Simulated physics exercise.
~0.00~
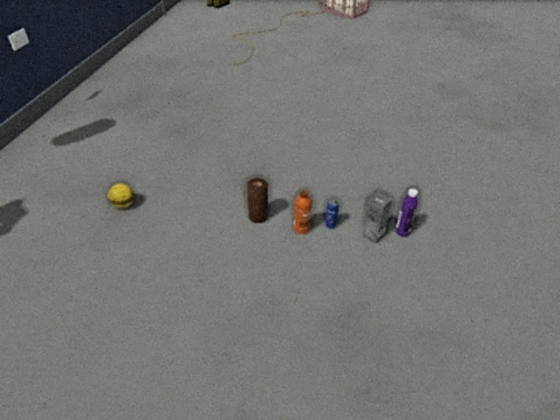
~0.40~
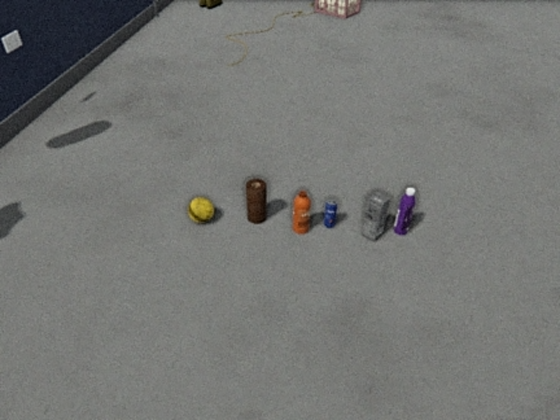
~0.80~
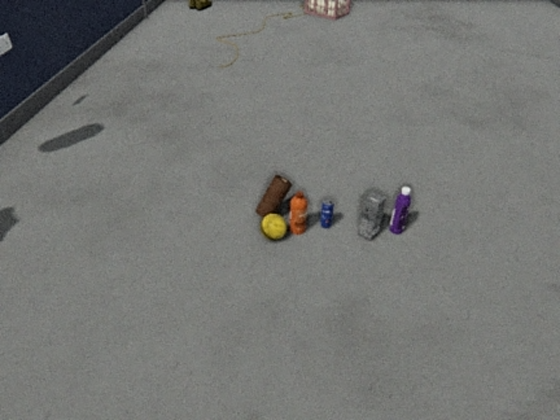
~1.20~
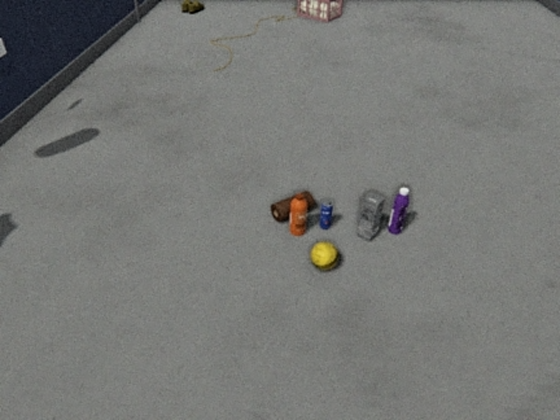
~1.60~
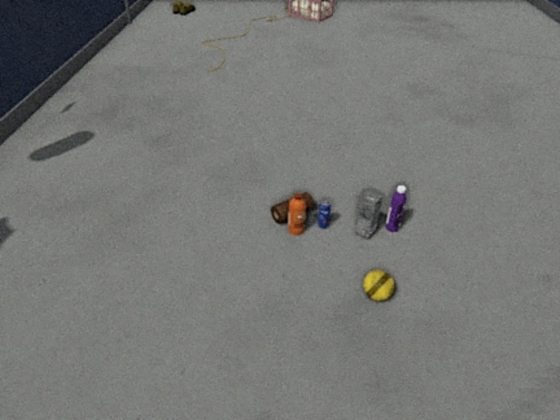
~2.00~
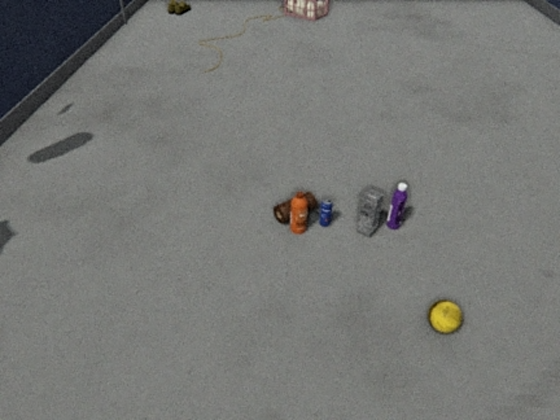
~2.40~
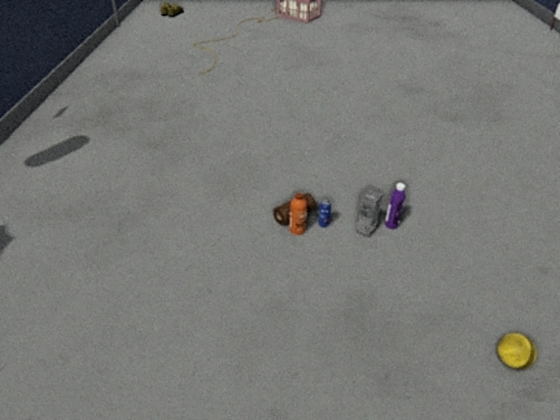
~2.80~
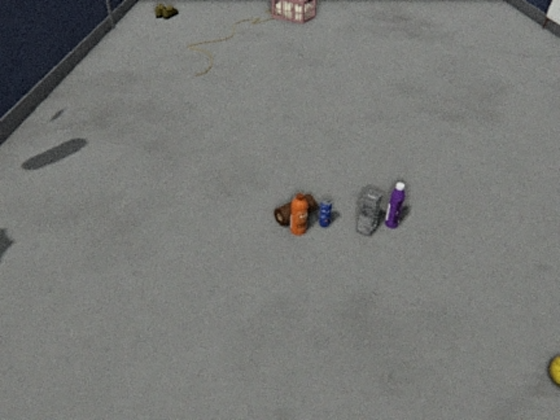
A grey, speckled floor with a dark blue wall at the upper left is seen from above, the view drifting slightly sideways. A yellow ball lies at the left, while a brown roll, an orange bottle, a small blue can, a grey carton and a purple bottle stand in a row near the middle. The ball rolls right and strikes the brown roll, which tilts and topples onto its side behind the orange bottle. Deflected, the ball rolls on toward the lower right, passing in front of the others. It ends partly out of view at the right edge, with only the brown roll lying down and the other four still upright.
